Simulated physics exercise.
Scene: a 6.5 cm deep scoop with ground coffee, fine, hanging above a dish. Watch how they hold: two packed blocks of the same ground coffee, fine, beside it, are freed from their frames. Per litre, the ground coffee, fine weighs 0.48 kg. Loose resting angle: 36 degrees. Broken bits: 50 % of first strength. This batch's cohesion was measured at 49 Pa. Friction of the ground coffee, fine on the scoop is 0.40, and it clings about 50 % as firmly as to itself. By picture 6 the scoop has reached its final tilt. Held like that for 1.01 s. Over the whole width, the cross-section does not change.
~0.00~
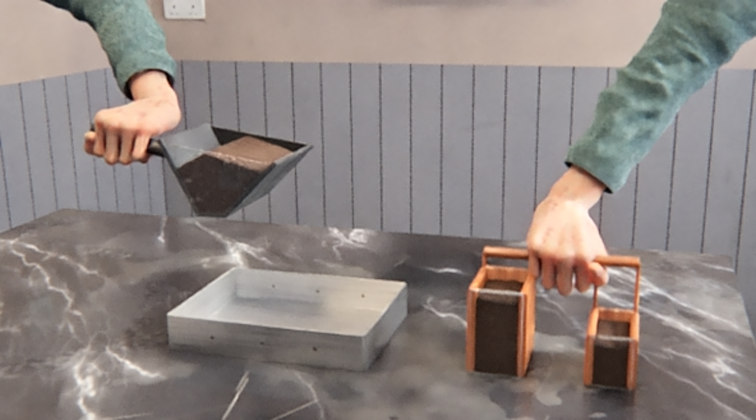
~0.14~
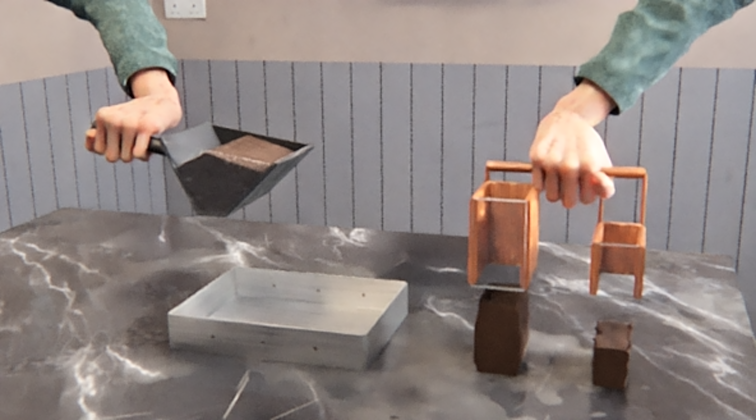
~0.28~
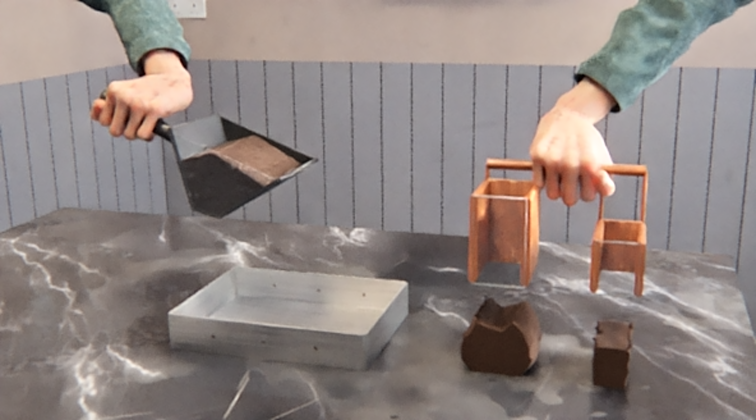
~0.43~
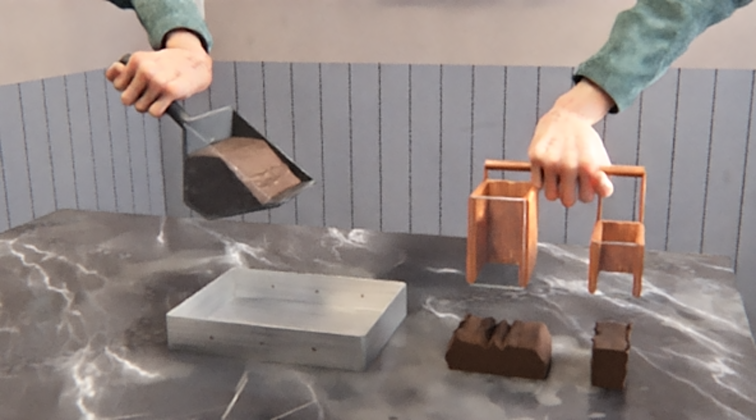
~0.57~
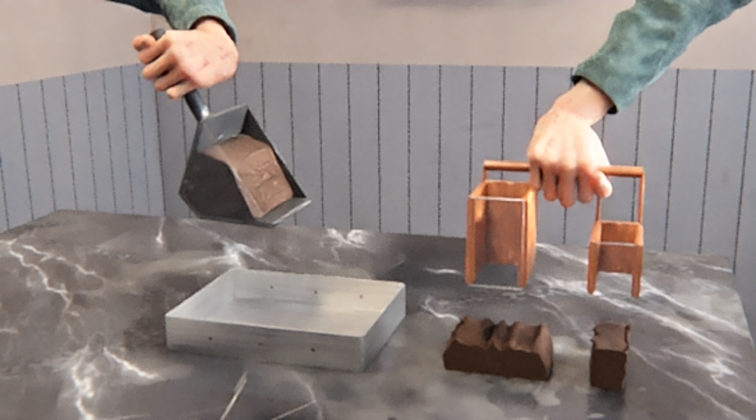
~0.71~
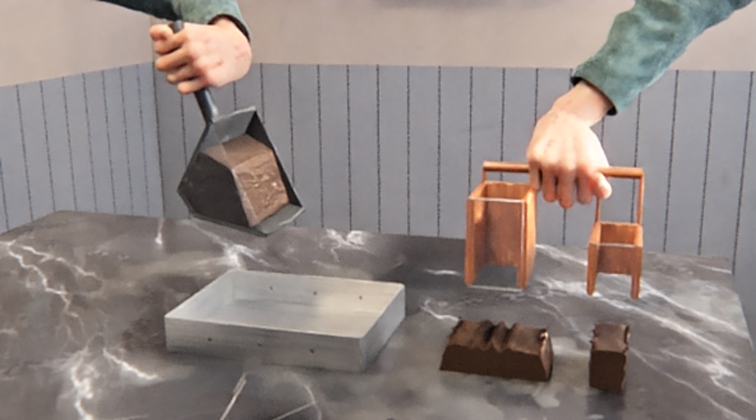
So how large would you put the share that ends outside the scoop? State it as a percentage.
I would put it near 0 %.
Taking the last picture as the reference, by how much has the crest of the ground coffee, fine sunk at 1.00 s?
Some 0.0 cm.
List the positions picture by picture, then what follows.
In the first frame, lip at (272, 163), tilt 0 degrees; highest point of the ground coffee, fine at (201, 155); test blocks 9.0 cm, 4.9 cm high (left to right).
In the second frame, lip at (273, 163), tilt 1 degrees; highest point of the ground coffee, fine at (202, 154); test blocks 8.4 cm, 4.9 cm high (left to right).
In the third frame, lip at (278, 178), tilt 13 degrees; highest point of the ground coffee, fine at (209, 153); test blocks 6.2 cm, 4.9 cm high (left to right).
In the fourth frame, lip at (277, 202), tilt 31 degrees; highest point of the ground coffee, fine at (191, 155); test blocks 4.2 cm, 4.9 cm high (left to right).
In the fifth frame, lip at (271, 223), tilt 48 degrees; highest point of the ground coffee, fine at (200, 152); test blocks 4.0 cm, 4.9 cm high (left to right).
In the sixth frame, lip at (266, 233), tilt 56 degrees; highest point of the ground coffee, fine at (204, 153); test blocks 4.0 cm, 4.9 cm high (left to right).
By 0.84 s, the scoop is at 56 degrees and 0 % has left it.
By 1.00 s, the scoop is at 56 degrees and 0 % has left it.
By 1.16 s, the scoop is at 56 degrees and 0 % has left it.
By 1.31 s, the scoop is at 56 degrees and 0 % has left it.
By 1.41 s, at the end, the scoop is at 56 degrees and 0 % has left it.
